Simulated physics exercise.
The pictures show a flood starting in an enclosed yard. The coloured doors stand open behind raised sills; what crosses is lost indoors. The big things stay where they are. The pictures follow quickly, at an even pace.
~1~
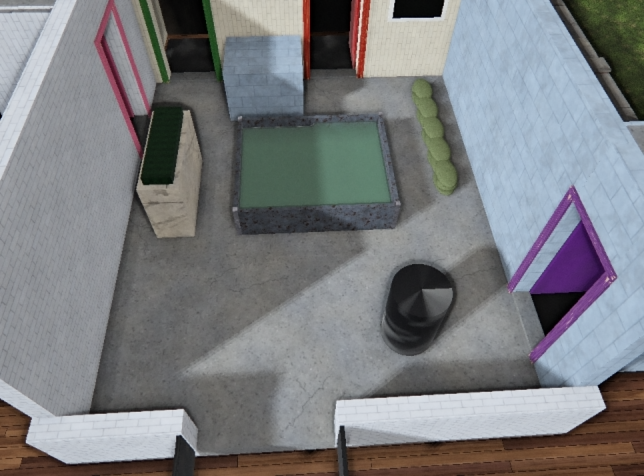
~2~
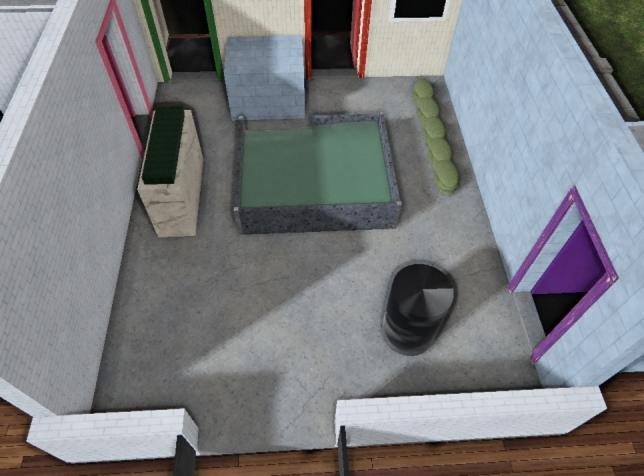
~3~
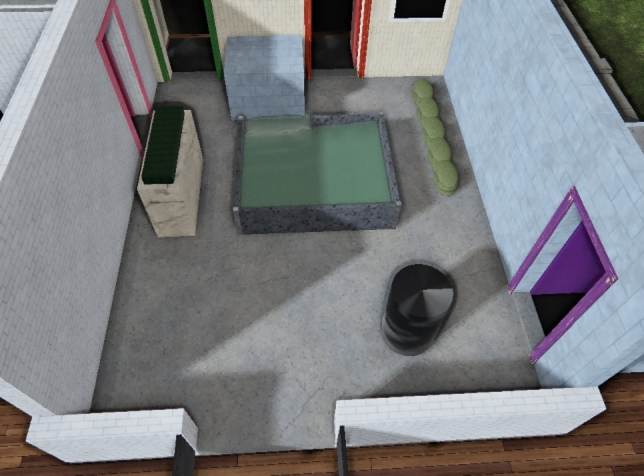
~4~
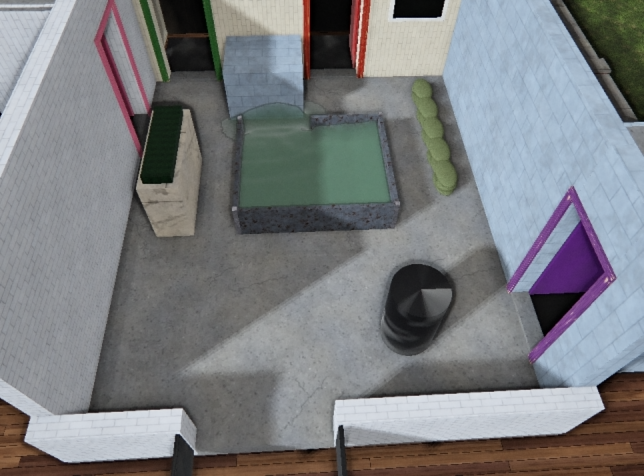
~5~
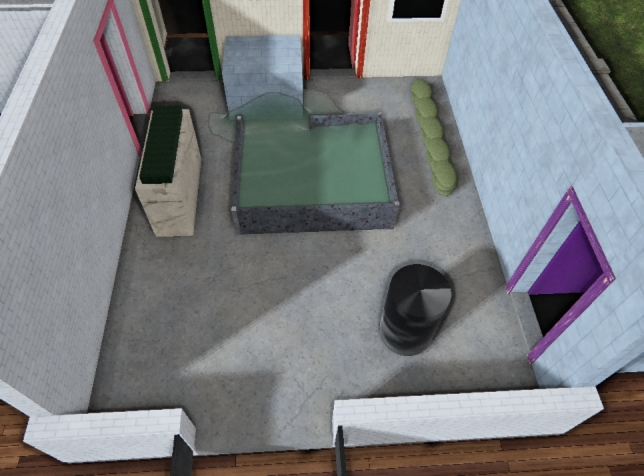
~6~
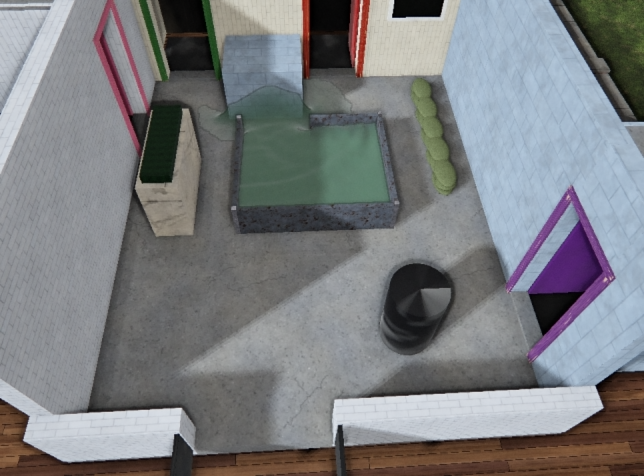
Green water slips over the far side of a dark stone tank and spreads across the grey yard floor.
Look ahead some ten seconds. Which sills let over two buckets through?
In the end: The green door takes more than that; the purple door stays under that; the red door takes more than that; the pink door takes more than that.
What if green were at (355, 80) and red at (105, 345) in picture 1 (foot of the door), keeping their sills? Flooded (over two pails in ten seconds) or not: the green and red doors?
My reading: Green floods, red holds.
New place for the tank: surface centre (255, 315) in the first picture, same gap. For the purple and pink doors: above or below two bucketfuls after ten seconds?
Then: The purple one stays under; the pink one holds.
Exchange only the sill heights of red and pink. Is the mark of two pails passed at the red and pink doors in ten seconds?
My reading: Red takes less, pink is over.
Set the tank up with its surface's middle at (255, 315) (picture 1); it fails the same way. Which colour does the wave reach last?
That is the purple-painted one.
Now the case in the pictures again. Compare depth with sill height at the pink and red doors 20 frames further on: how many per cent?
About 190 and 180 per cent.
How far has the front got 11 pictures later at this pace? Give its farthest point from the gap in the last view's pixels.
At about (438, 78).
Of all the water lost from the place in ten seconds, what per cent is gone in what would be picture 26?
Some 45 per cent.
A moment on, water covers 20 % of the floor; the green door not reached, the purple door not reached, the red door under two buckets in, the pink door wet at the sill, nothing in.
Next, water covers 25 % of the floor; the green door wet at the sill, nothing in, the purple door not reached, the red door under two buckets in, the pink door over two buckets in.
Then, water covers 40 % of the floor; the green door under two buckets in, the purple door not reached, the red door over two buckets in, the pink door far over two buckets in.
Later, water covers 60 % of the floor; the green door over two buckets in, the purple door wet at the sill, nothing in, the red door over two buckets in, the pink door far over two buckets in.
In the end, water covers 80 % of the floor; the green door over two buckets in, the purple door wet at the sill, nothing in, the red door over two buckets in, the pink door far over two buckets in.
